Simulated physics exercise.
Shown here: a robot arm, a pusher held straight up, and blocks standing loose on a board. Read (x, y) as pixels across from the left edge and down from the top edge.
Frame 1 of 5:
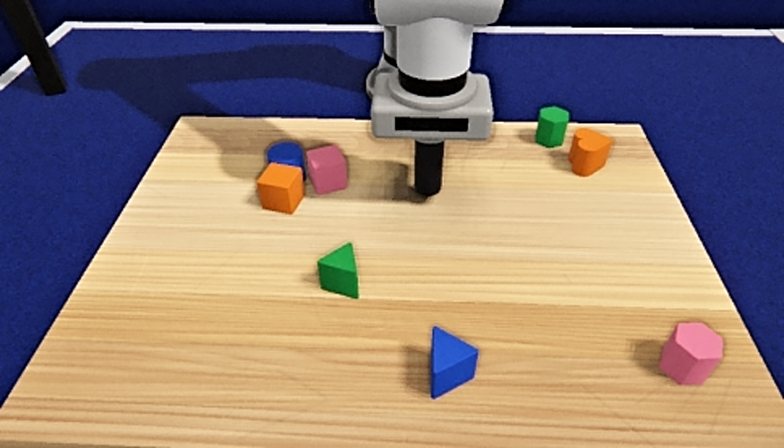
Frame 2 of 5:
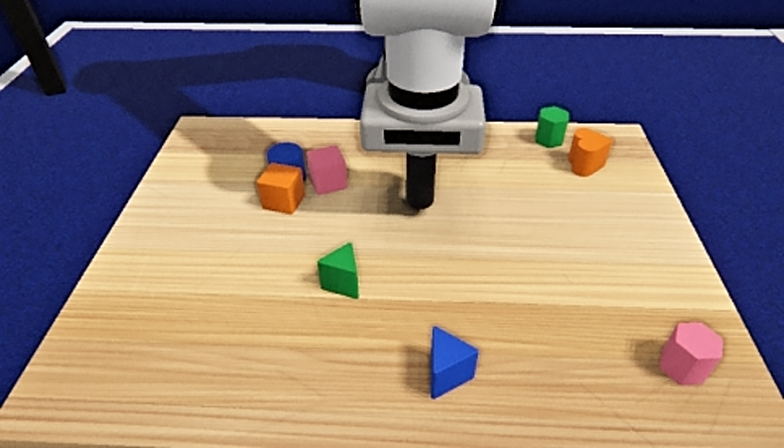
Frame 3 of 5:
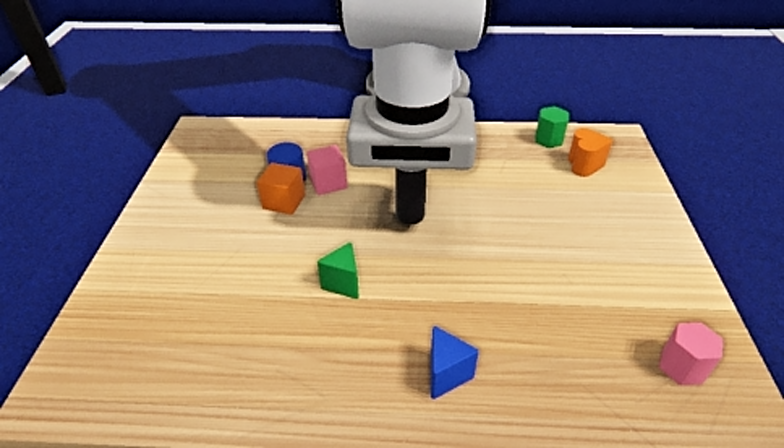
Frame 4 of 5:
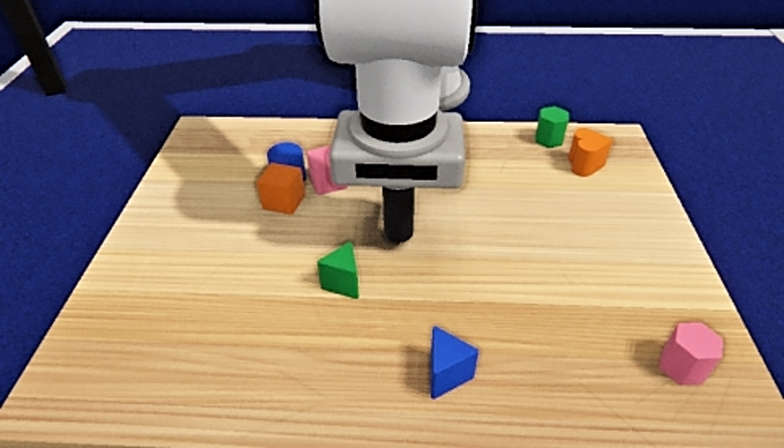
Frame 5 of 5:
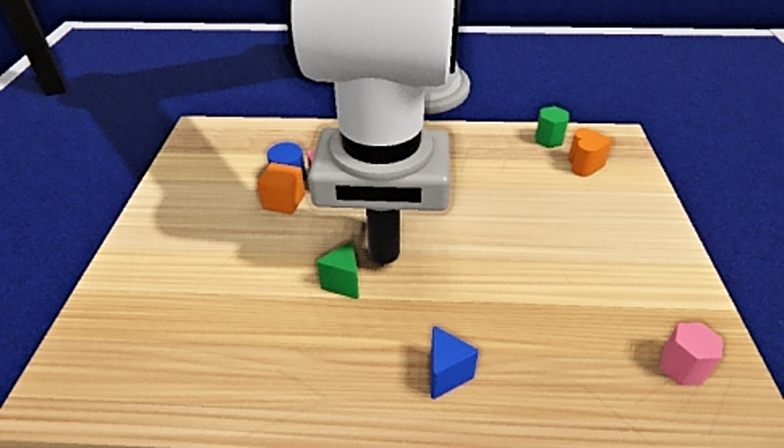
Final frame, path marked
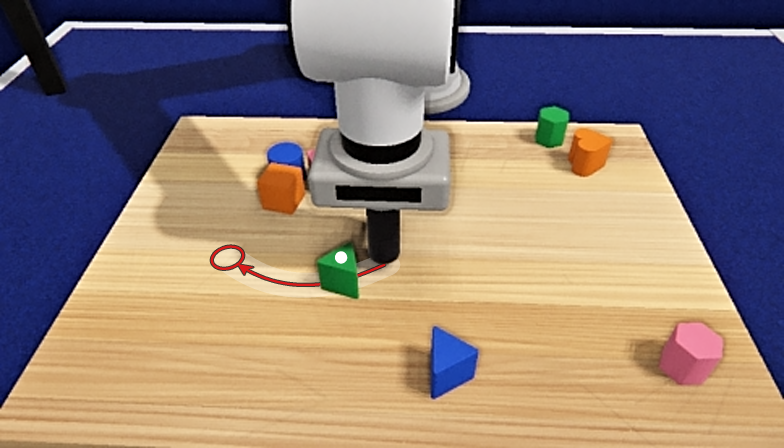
The robot arm moved its black upright pusher a short way forward and slightly left across the wooden board, drawing near the green three-sided block, while all the blocks stayed where they were.
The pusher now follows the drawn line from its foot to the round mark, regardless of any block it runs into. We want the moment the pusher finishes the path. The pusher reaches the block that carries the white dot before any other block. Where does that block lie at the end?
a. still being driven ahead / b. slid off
b - slid off.
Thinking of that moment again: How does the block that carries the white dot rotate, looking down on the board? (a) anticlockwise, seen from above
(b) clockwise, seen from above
The correct letter is a.
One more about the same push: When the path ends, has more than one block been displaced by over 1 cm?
No - that is not the case.
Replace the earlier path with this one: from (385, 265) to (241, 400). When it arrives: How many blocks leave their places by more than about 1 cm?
In total, one block gets moved by over 1 cm.
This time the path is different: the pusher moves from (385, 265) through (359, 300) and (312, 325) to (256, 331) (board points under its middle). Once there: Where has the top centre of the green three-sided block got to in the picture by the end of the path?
The point I'd pick in the picture is (319, 266).
The line goes from (385, 265) over (329, 283) and (271, 280) to (228, 257); the dot is on the green three-sided block.
On the path given first. One third of the way, pusher (327, 273); green three-sided block (303, 273), turned 50° anticlockwise.
Two thirds of the way, pusher (268, 270); green three-sided block (288, 280), turned 70° anticlockwise.
At the end, pusher (224, 247); green three-sided block (288, 280), turned 70° anticlockwise.
